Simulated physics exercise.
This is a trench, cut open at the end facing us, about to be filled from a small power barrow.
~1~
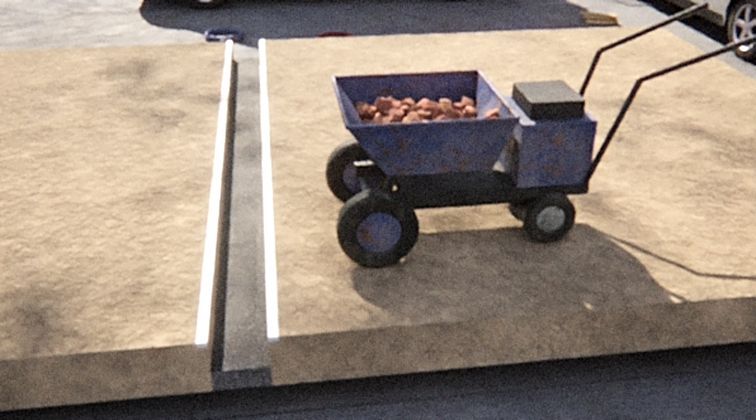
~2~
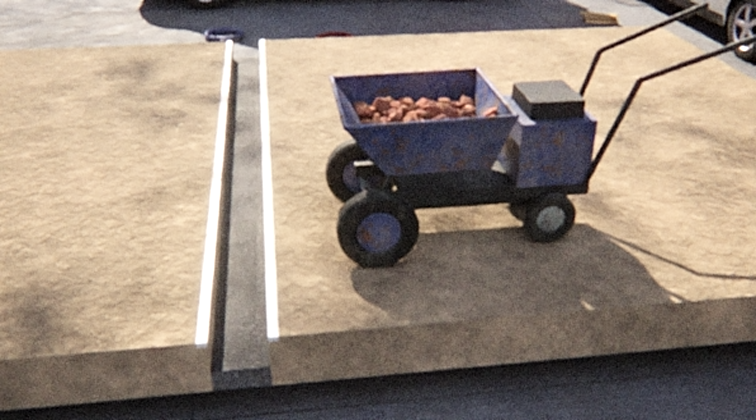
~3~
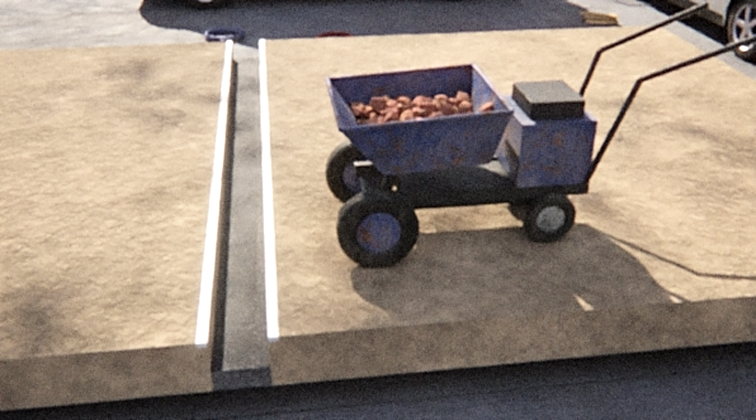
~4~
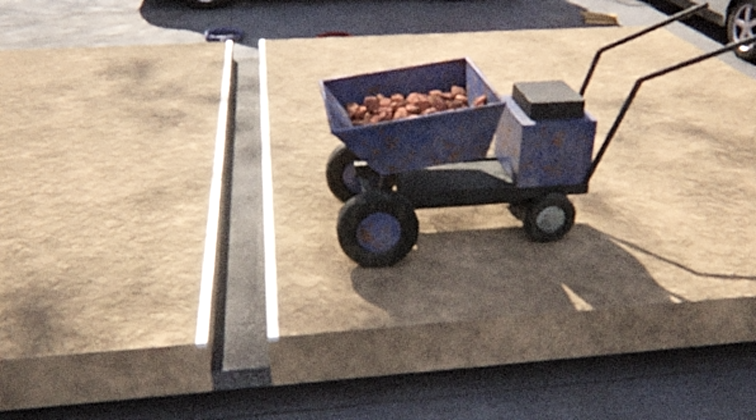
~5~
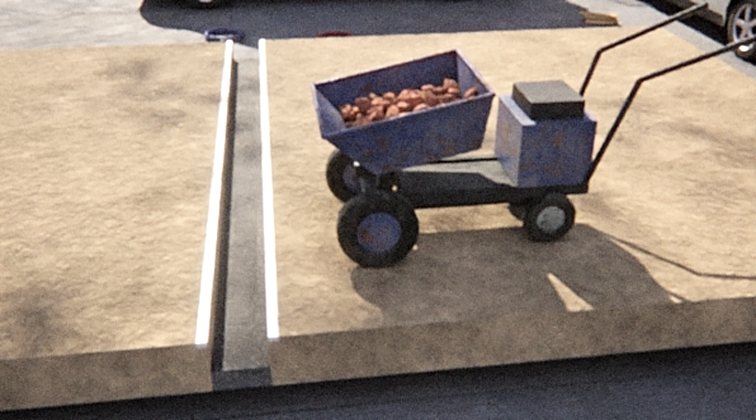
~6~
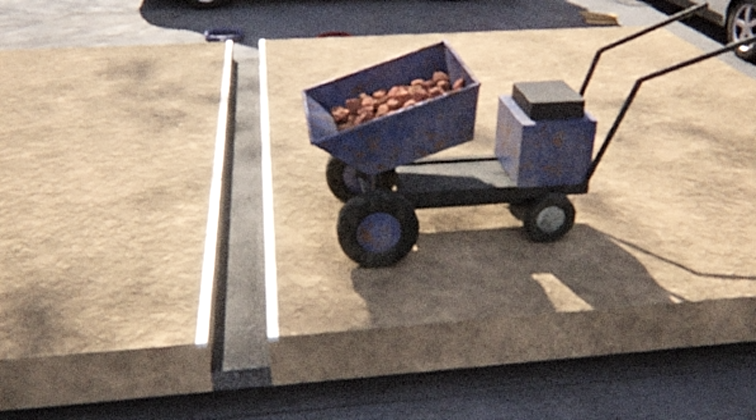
The blue skip of a small four-wheeled barrow, loaded with reddish lumps of rubble, sits level at first, then tilts gradually leftward toward a narrow, white-edged trench, its rear rising while the wheels and chassis stay still.
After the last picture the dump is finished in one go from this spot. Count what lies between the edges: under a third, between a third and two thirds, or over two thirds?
It catches over two thirds.
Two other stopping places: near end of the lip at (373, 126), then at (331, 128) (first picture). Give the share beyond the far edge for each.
Roughly 0 per cent, and 40 per cent.
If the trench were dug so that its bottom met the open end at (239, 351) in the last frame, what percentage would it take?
Near 60 %.
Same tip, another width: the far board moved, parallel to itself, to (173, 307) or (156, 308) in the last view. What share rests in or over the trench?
About 100 and 100 per cent.
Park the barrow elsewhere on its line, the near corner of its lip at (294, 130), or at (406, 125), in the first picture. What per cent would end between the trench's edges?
About 0 and 70 per cent.
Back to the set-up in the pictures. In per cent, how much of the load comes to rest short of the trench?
Roughly 0 in a hundred.
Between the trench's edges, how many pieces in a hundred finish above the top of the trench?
Close to 10 per cent.
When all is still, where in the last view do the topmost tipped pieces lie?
Close to (202, 238).
Shortly afterwards, skip tipped steeply; the whole lot in the skip.
Next, skip tipped right over; near two thirds in the skip; near a quarter in or heaped over the trench; only a few beyond it; only a few falling.
Some moments later, skip tipped right over; the bulk in or heaped over the trench; near a quarter beyond it.
In the end, skip tipped right over; the bulk in or heaped over the trench; near a quarter beyond it.
